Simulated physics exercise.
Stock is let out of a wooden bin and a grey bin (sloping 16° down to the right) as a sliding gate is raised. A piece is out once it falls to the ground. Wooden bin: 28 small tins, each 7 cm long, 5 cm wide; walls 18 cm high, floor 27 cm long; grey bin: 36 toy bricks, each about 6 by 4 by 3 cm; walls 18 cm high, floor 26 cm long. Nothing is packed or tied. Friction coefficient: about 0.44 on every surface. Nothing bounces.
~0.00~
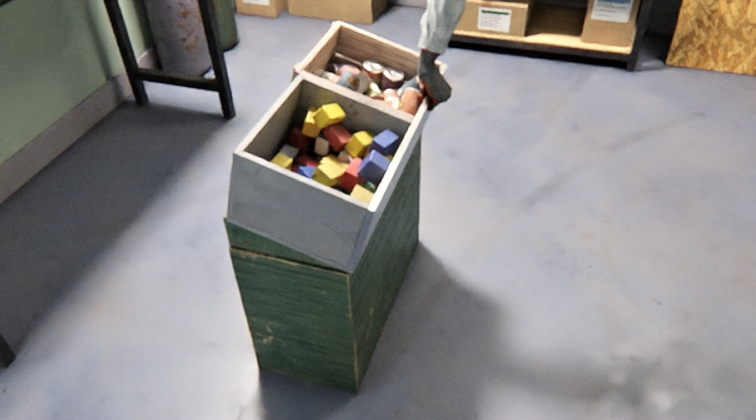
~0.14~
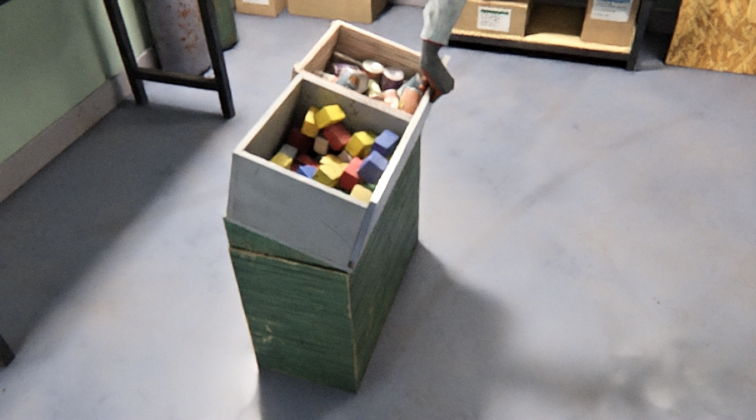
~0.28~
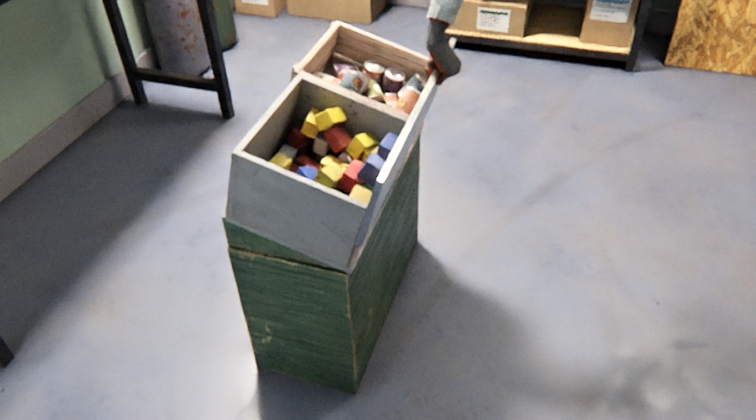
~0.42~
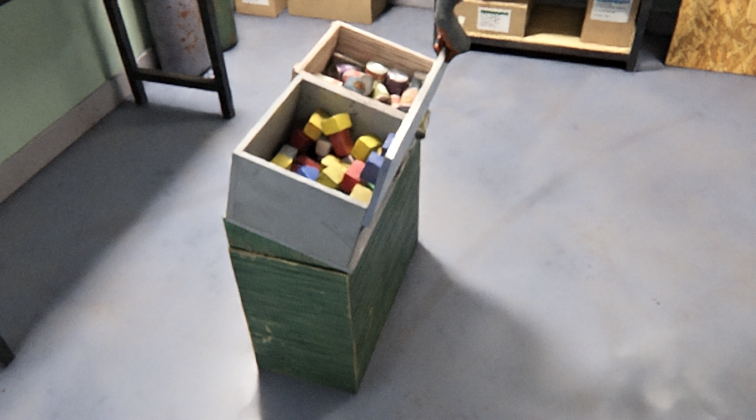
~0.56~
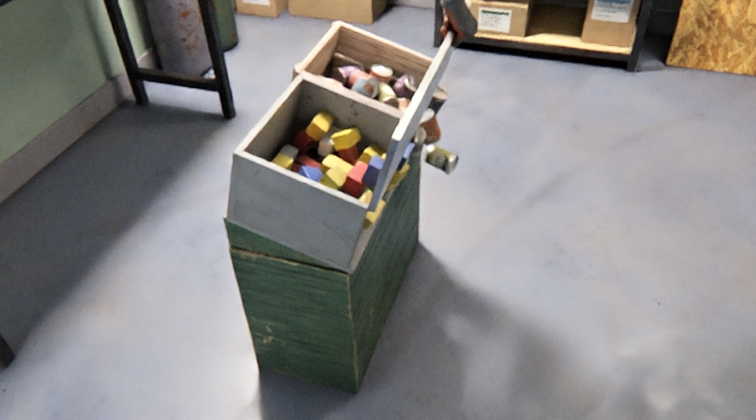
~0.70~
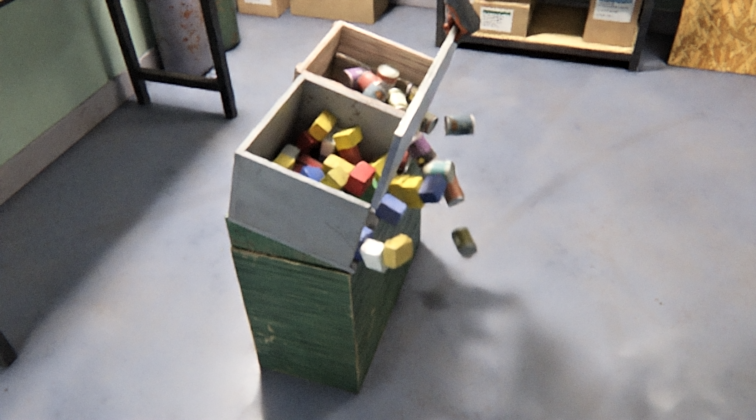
A gloved hand raises a gate, and colourful bricks and small tins tumble out rightward.
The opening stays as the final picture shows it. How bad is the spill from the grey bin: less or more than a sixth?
It sheds more than a sixth of them.
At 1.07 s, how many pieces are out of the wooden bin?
About: Wooden bin 8.
After 1.07 s, 8 of 28 out of the wooden bin and 7 of 36 out of the grey bin.
After 1.54 s, 17 of 28 out of the wooden bin and 9 of 36 out of the grey bin.
After 2.20 s, 18 of 28 out of the wooden bin and 9 of 36 out of the grey bin.
Outcome (at 3.04 s), 18 of 28 out of the wooden bin and 12 of 36 out of the grey bin. Asked share, 12 of 36, 33 per cent.
